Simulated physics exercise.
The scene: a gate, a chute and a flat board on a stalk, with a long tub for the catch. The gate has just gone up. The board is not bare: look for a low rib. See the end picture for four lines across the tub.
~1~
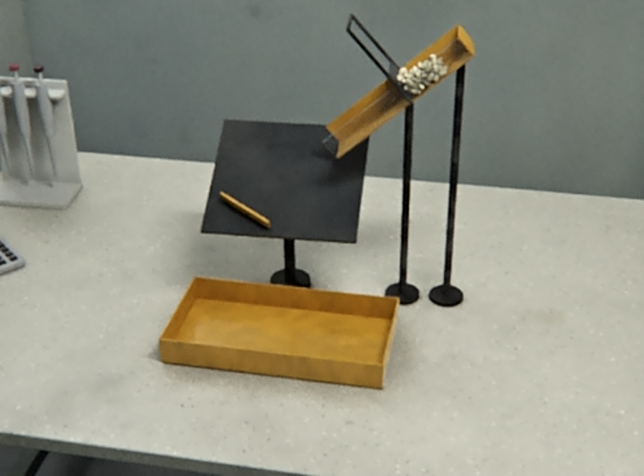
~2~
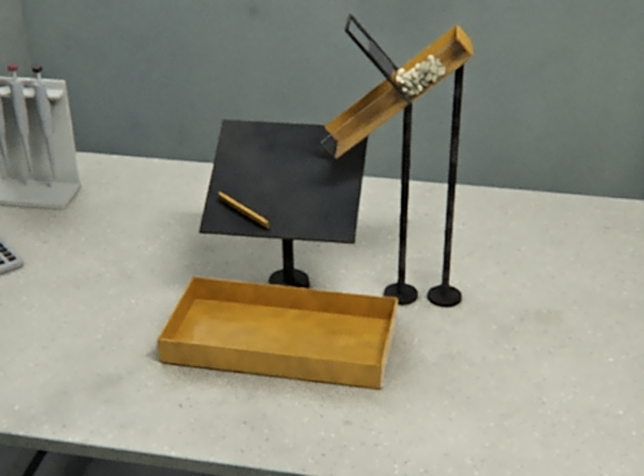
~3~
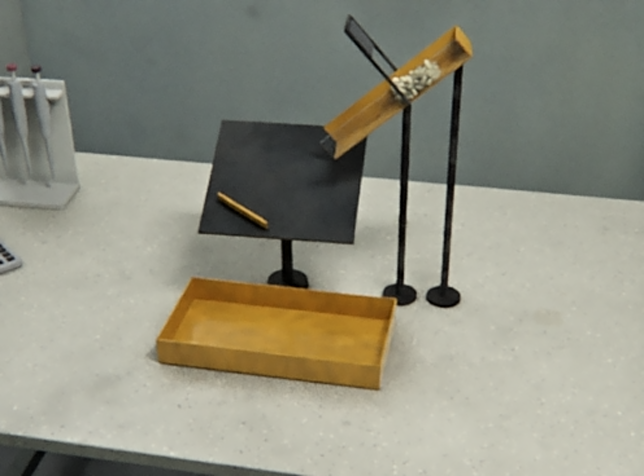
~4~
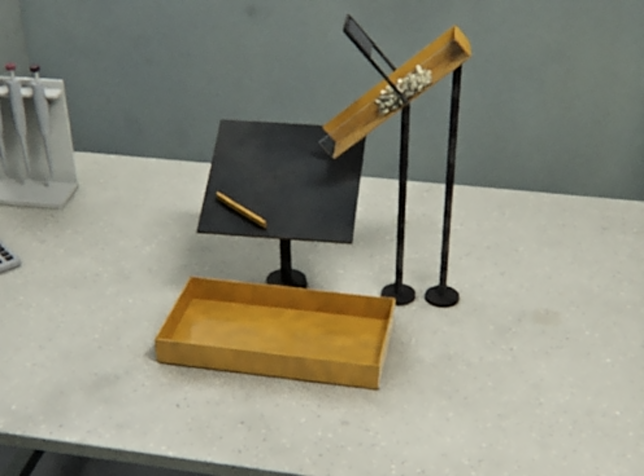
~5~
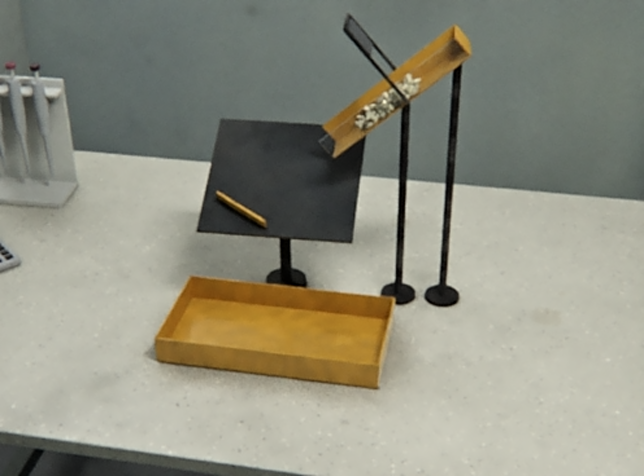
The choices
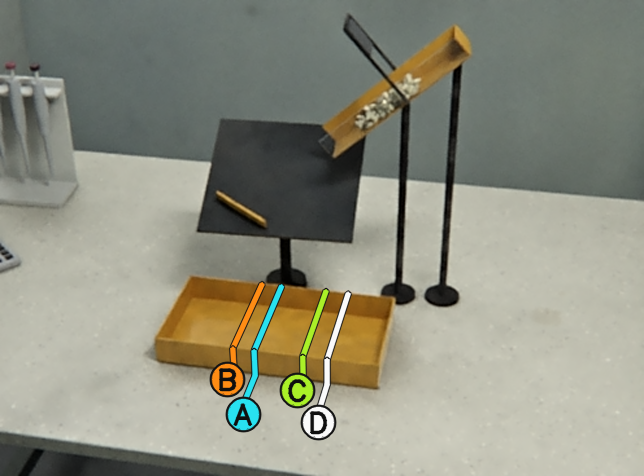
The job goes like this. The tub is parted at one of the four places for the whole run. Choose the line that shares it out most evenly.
The best line is A.
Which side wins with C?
Left.
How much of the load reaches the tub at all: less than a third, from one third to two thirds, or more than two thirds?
It is from one third to two thirds.
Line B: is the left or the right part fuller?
Right.
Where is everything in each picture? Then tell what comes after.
Load behind the gate near (422, 74), white beans; lip of the chute near (339, 150), sloping fairly steeply, in the first frame.
Middle of the board near (286, 178), tilted fairly steeply; middle of its low edge near (276, 237); of its high edge near (295, 123), in the second frame.
Front corners of the tub near (157, 339) and (380, 366), empty; front of the load near (399, 96), in the third frame.
Middle of the load near (405, 88); its front near (382, 103), close to a third of the way to the lip; rib from (217, 193) to (265, 222), in the fourth frame.
Middle of the load near (391, 99); its front near (361, 118), close to two thirds of the way to the lip, in the fifth frame.
On the marked copy, line A crosses the front rim at (254, 350); line B crosses the front rim at (233, 347); line C crosses the front rim at (303, 356); line D crosses the front rim at (327, 359).
With A, of what is caught, close to half on the left of the divider, close to half on the right.
With B, of what is caught, a small share on the left of the divider, all but a few on the right.
With C, of what is caught, the whole lot on the left of the divider, none at all on the right.
With D, of what is caught, the whole lot on the left of the divider, none at all on the right.
